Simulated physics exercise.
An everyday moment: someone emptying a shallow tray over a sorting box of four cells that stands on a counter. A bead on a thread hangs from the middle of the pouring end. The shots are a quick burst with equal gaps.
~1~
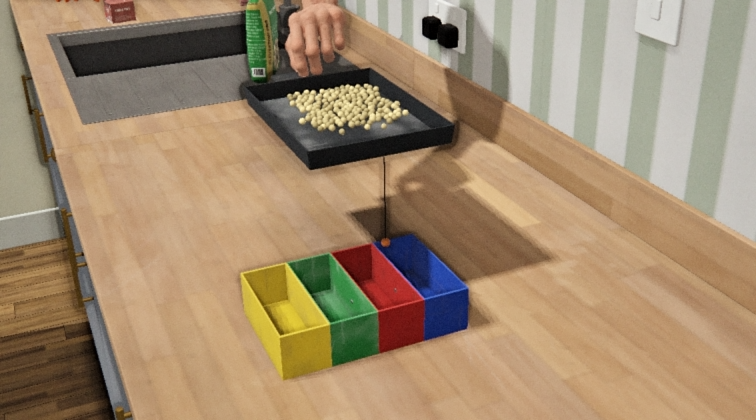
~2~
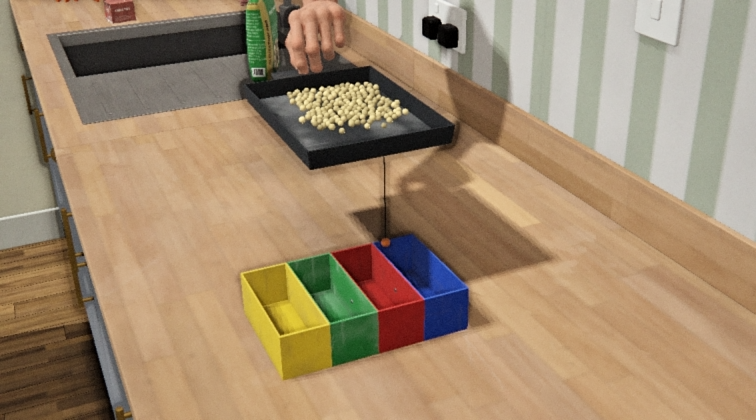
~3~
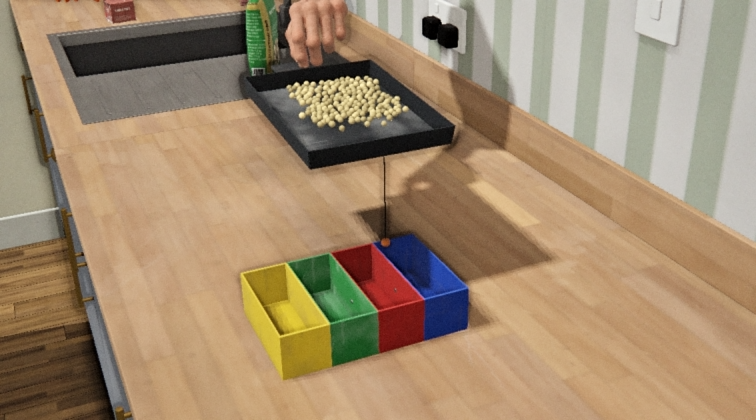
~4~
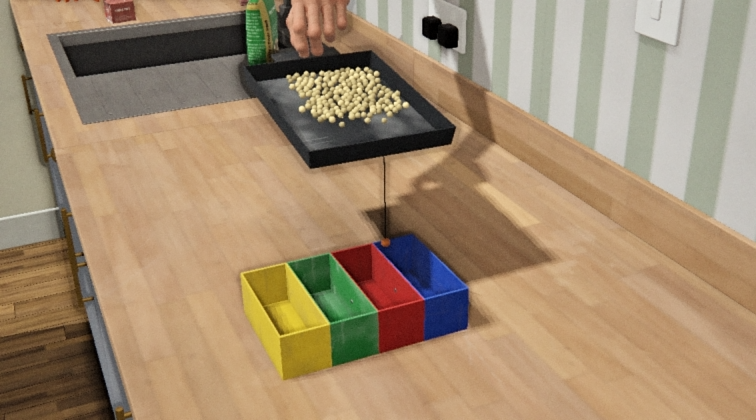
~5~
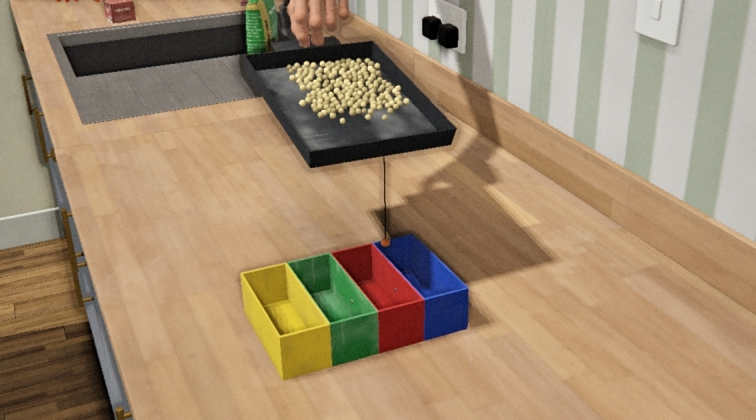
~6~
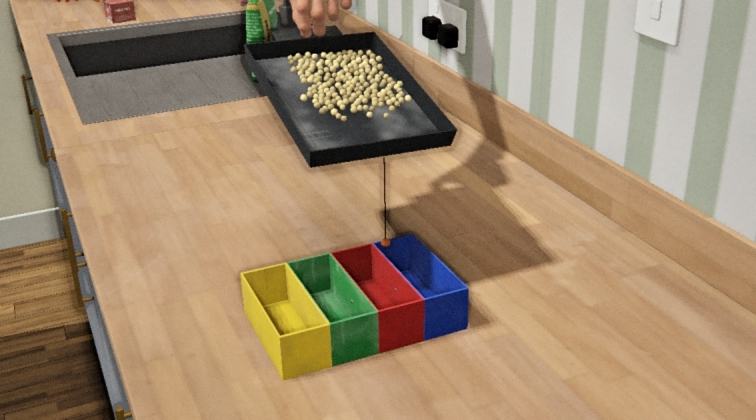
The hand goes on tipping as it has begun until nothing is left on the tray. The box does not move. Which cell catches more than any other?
The blue cell gets the most.
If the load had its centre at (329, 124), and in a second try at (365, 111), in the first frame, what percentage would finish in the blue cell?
The first gives 30 %, the second 30 %.
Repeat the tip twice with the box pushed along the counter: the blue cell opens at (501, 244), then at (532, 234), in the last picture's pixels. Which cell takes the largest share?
At the first place the red cell, at the second green.
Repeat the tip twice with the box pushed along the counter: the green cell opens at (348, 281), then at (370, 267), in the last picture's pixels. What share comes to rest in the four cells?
In turn 70 and 100 in a hundred.
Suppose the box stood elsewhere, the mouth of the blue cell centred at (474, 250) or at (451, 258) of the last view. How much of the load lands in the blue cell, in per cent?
The first gives 30 %, the second 60 %.
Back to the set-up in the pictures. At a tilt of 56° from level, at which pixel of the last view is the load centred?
Close to (412, 136).
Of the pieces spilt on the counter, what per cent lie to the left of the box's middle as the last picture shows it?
Near 0 %.
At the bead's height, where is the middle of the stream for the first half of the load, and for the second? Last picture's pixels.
Around (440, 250) and then (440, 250).
Soon, tray tipped steeply; nearly all on the tray; a stray few in the blue cell; a stray few falling or outside the box.
A while on, tray tipped right over; nearly all on the tray; a stray few in the blue cell; a stray few falling or outside the box.
Towards the end, tray tipped past a quarter turn; about a third in the blue cell; a small part in the red cell; about half falling or outside the box.
Finally, tray tipped past a quarter turn; about a third in the blue cell; a small part in the red cell; none in the yellow cell; none in the green cell; about half outside the box.
